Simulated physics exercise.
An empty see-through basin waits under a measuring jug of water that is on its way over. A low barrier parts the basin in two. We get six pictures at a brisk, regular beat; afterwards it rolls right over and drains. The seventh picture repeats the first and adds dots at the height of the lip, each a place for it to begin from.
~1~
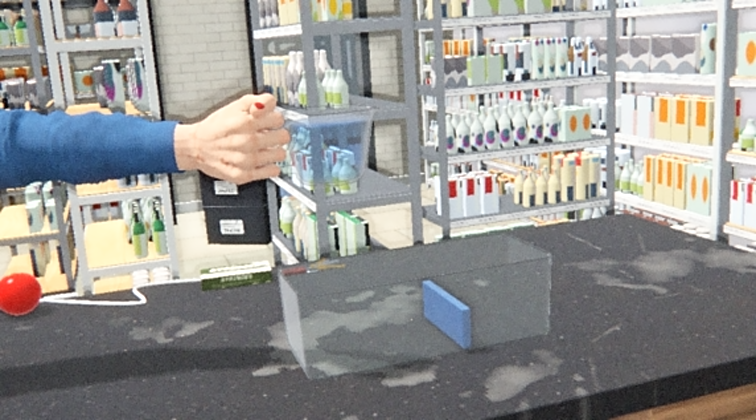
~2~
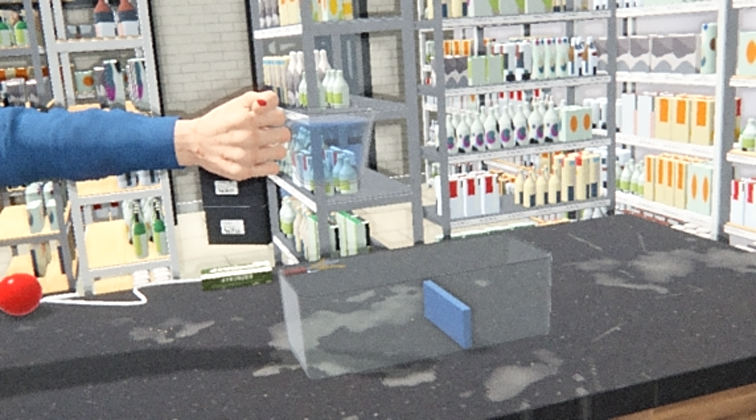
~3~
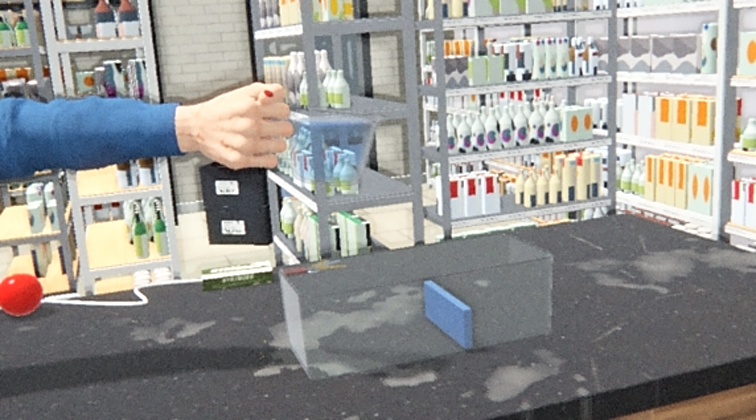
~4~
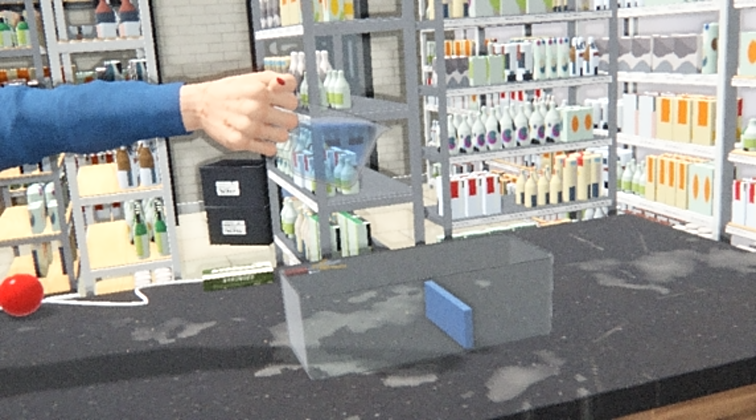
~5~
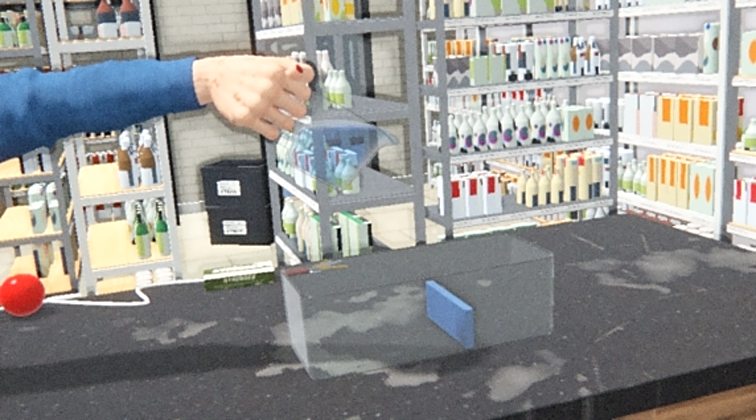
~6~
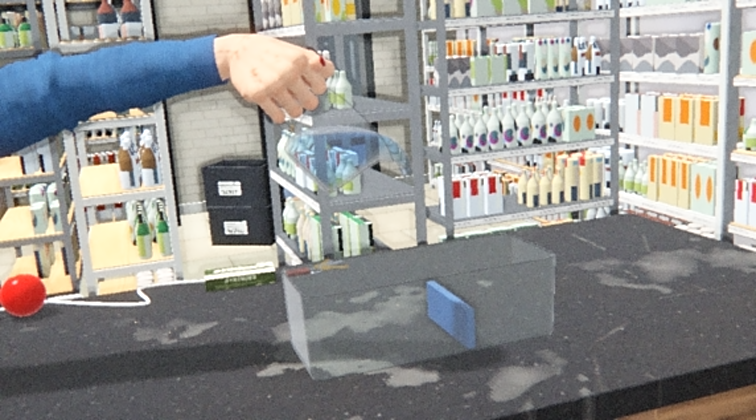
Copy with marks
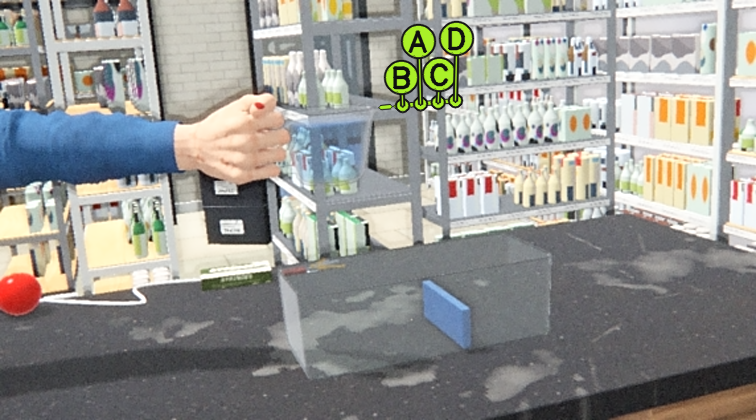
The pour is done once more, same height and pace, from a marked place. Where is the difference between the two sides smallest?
B is best.
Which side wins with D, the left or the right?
More ends on the right.
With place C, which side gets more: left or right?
The right side.
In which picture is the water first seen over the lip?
In picture 5.
On the marked copy, A at (420, 103); B at (402, 105); C at (438, 102); D at (455, 100).
With A, about 23 % ends left of the wall and 72 % right of it; 5 % is lost outside.
With B, about 53 % ends left of the wall and 42 % right of it; 4 % is lost outside.
With C, about 11 % ends left of the wall and 83 % right of it; 7 % is lost outside.
With D, about 17 % ends left of the wall and 76 % right of it; 7 % is lost outside.
